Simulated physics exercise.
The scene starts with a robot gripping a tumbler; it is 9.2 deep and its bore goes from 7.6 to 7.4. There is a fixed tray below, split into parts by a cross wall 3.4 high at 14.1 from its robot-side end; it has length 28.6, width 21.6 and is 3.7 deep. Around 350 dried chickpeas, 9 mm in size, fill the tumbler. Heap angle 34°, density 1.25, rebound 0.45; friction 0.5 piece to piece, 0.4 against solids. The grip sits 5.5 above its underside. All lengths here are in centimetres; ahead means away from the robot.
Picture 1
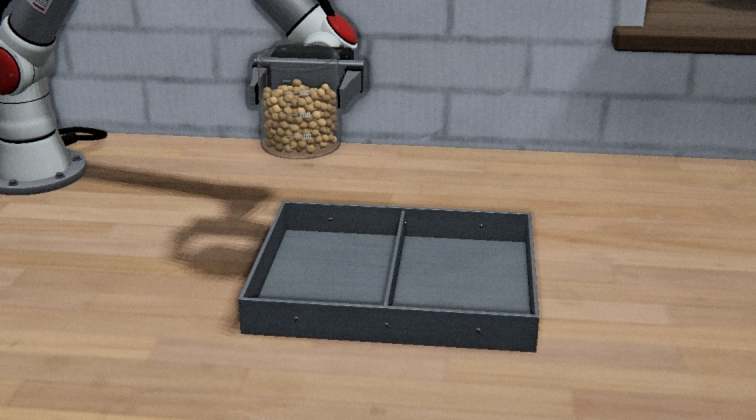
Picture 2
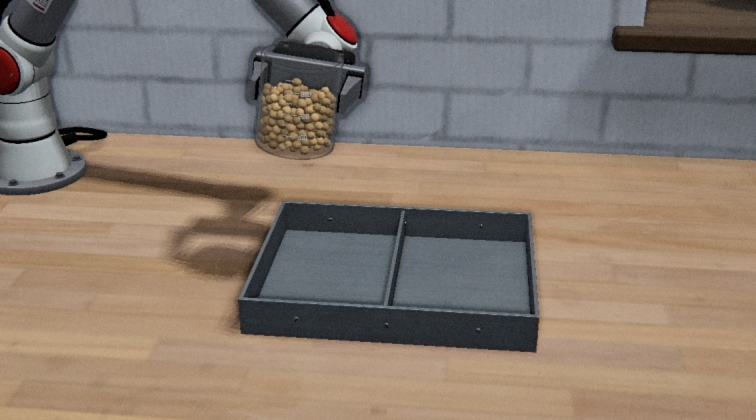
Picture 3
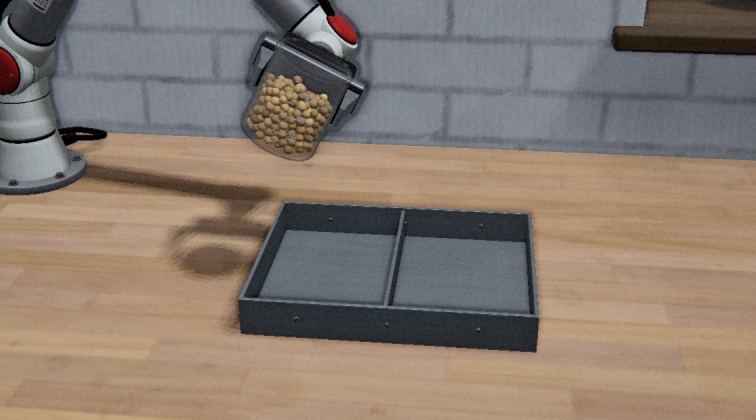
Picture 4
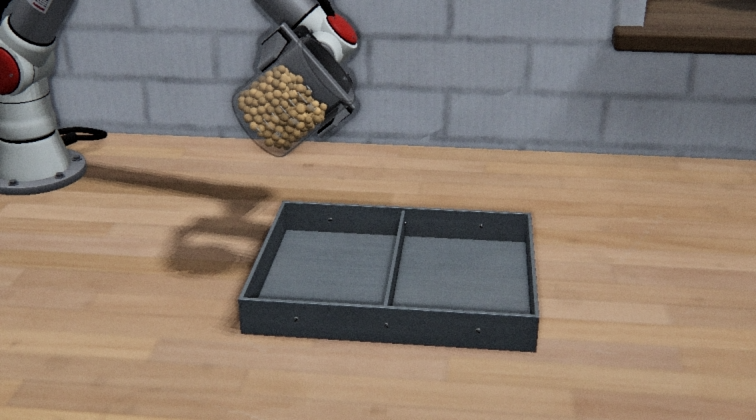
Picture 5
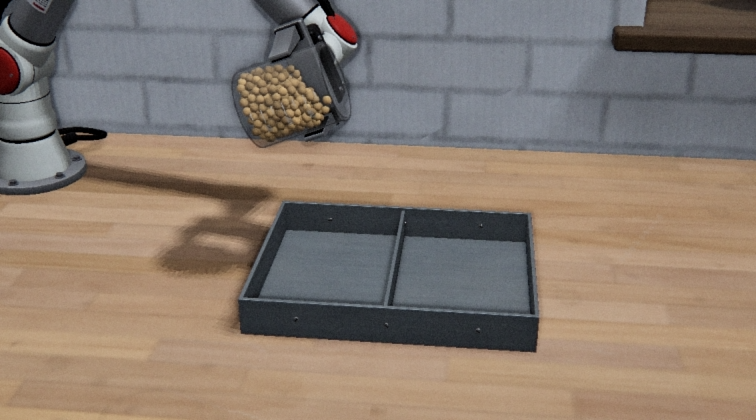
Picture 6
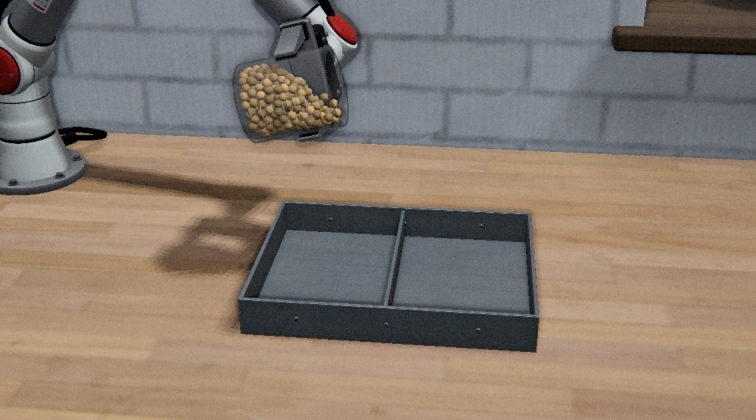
In the video, a robot arm holds a clear tumbler of chickpeas above a wooden table, behind a dark two-compartment tray, and steadily tilts it until it lies nearly sideways, the chickpeas shifting inside toward its rim on the right.
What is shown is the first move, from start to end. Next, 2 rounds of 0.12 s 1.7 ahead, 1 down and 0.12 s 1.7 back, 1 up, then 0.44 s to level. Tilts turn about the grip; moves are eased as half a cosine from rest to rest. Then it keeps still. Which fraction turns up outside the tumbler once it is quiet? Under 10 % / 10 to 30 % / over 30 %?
Under 10 %.
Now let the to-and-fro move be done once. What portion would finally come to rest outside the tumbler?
In that case some 0 per cent.
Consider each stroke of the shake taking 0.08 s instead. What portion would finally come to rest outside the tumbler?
I'd expect some 10 per cent.
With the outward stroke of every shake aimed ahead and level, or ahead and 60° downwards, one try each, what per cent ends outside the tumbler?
5 and 0 %.
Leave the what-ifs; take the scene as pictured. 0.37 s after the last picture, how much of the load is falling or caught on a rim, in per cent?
Roughly 0 percent.
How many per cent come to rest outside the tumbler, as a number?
Some 0 in a hundred.
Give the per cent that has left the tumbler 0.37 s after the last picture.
I'd say some 0 percent.
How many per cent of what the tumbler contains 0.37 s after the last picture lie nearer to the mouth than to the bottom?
Something near 30 per cent is there.
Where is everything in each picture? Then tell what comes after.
The first picture shows tumbler middle at (300, 102), level; upper third of the load around (300, 101), from x 265 to 335, top at y 85; 346 in the tumbler.
The second picture shows tumbler middle at (298, 102), tilted 7° forward; upper third of the load around (296, 100), from x 265 to 330, top at y 85.
The third picture shows tumbler middle at (296, 101), tilted 26° forward; upper third of the load around (286, 98), from x 250 to 330, top at y 80.
The fourth picture shows tumbler middle at (293, 99), tilted 50° forward; upper third of the load around (278, 90), from x 240 to 325, top at y 70.
The fifth picture shows tumbler middle at (291, 96), tilted 69° forward; upper third of the load around (272, 85), from x 240 to 325, top at y 70.
The sixth picture shows tumbler middle at (291, 95), tilted 76° forward; upper third of the load around (269, 85), from x 240 to 335, top at y 70; 346 in the tumbler.
Then, 0.37 s after the last picture, tilted 76° forward, highest piece 23 above the table; 344 in the tumbler, 1 in the robot-side part, 1 in the far-side part.
Then, 0.74 s after the last picture, tilted 28° forward, highest piece 24 above the table; 338 in the tumbler, 7 in the robot-side part, 1 in the far-side part.
Then, 1.12 s after the last picture, level, highest piece 25 above the table; 338 in the tumbler, 7 in the robot-side part, 1 in the far-side part.
Then, 2.17 s after the last picture, level, highest piece 25 above the table; 338 in the tumbler, 7 in the robot-side part, 1 in the far-side part.
Final count, 338 in the tumbler, 7 in the robot-side part, 1 in the far-side part. That is 2 % outside the tumbler.
